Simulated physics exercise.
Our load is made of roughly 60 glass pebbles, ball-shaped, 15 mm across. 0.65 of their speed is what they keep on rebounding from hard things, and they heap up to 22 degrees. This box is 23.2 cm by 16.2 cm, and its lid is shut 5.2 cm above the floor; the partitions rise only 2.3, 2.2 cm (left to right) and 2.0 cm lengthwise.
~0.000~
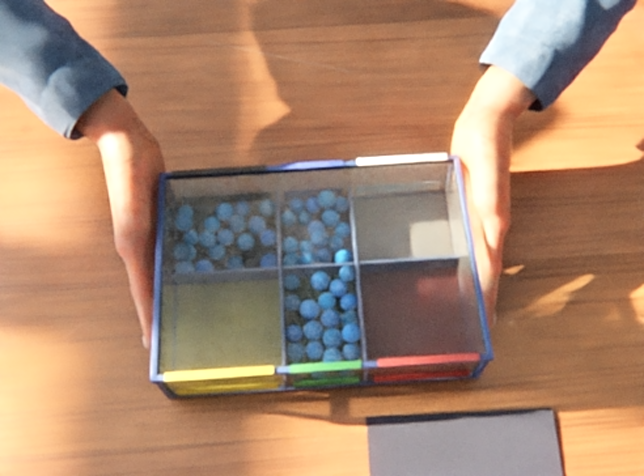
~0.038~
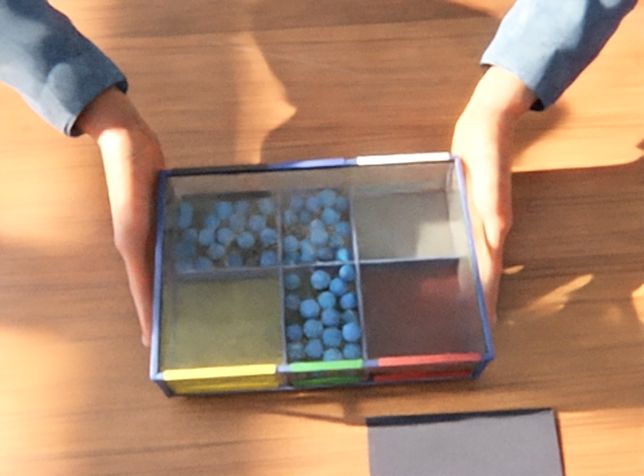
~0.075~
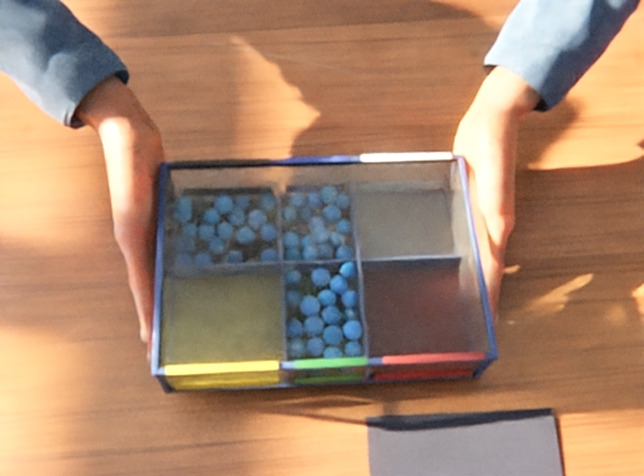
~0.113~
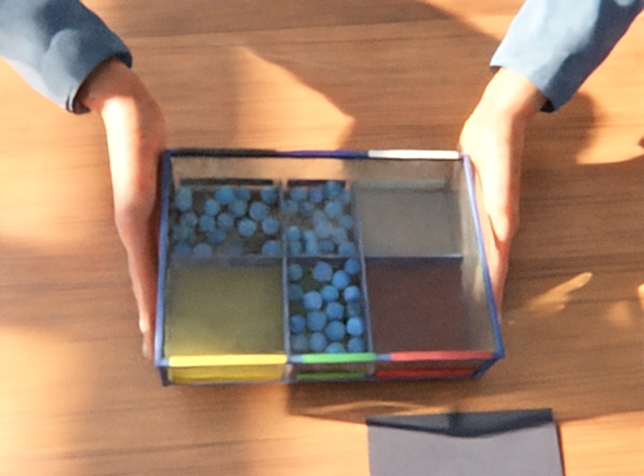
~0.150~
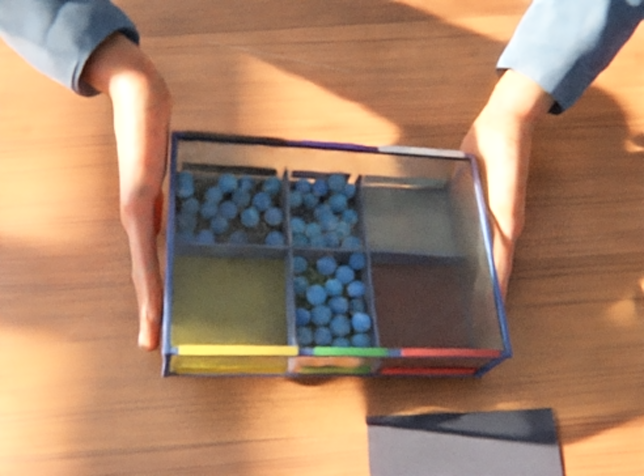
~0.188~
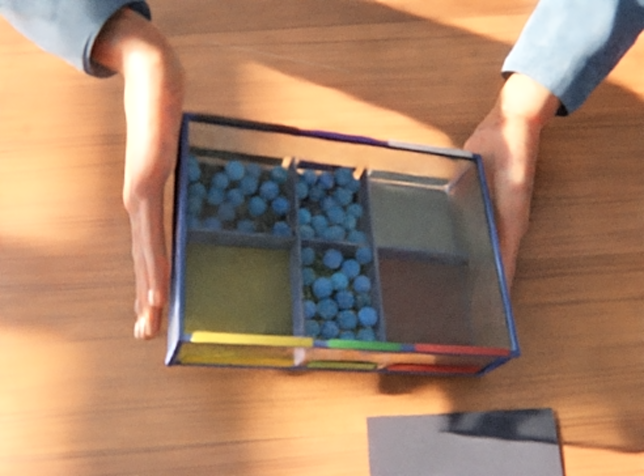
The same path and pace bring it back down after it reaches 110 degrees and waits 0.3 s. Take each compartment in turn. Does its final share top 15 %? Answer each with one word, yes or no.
Red compartment: Yes. Blue compartment: No. Green compartment: No. Yellow compartment: No. White compartment: Yes. Black compartment: No.
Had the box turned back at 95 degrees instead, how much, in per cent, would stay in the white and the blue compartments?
White: 55; blue: 0 (per cent).
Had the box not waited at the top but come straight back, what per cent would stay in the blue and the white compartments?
Final amounts would be blue 5% and white 50%.
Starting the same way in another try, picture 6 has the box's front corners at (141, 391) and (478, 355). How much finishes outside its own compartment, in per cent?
I'd say close to 90 in a hundred.
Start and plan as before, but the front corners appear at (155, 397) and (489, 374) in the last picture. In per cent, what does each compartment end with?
By the end red holds 15%, blue holds 0%, green holds 35%, yellow holds 50%, white holds 0% and black holds 0%.
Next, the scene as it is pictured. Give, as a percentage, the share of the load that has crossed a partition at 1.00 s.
Roughly 95 percent.
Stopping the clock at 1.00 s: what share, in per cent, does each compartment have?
Red = 40, blue = 5, green = 0, yellow = 0, white = 50, black = 5 (per cent).
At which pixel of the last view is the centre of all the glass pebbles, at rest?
In the last view, approximately (413, 256).
After 1.00 s, tilt 110 degrees; red 40 %, blue 5 %, white 50 %, black 5 %.
After 1.54 s, tilt 59 degrees; red 45 %, white 55 %.
After 2.14 s, tilt 0 degrees; red 45 %, white 55 %.
In the end, at 2.9 s, red 45 %, blue 0 %, green 0 %, yellow 0 %, white 55 %, black 0 %.
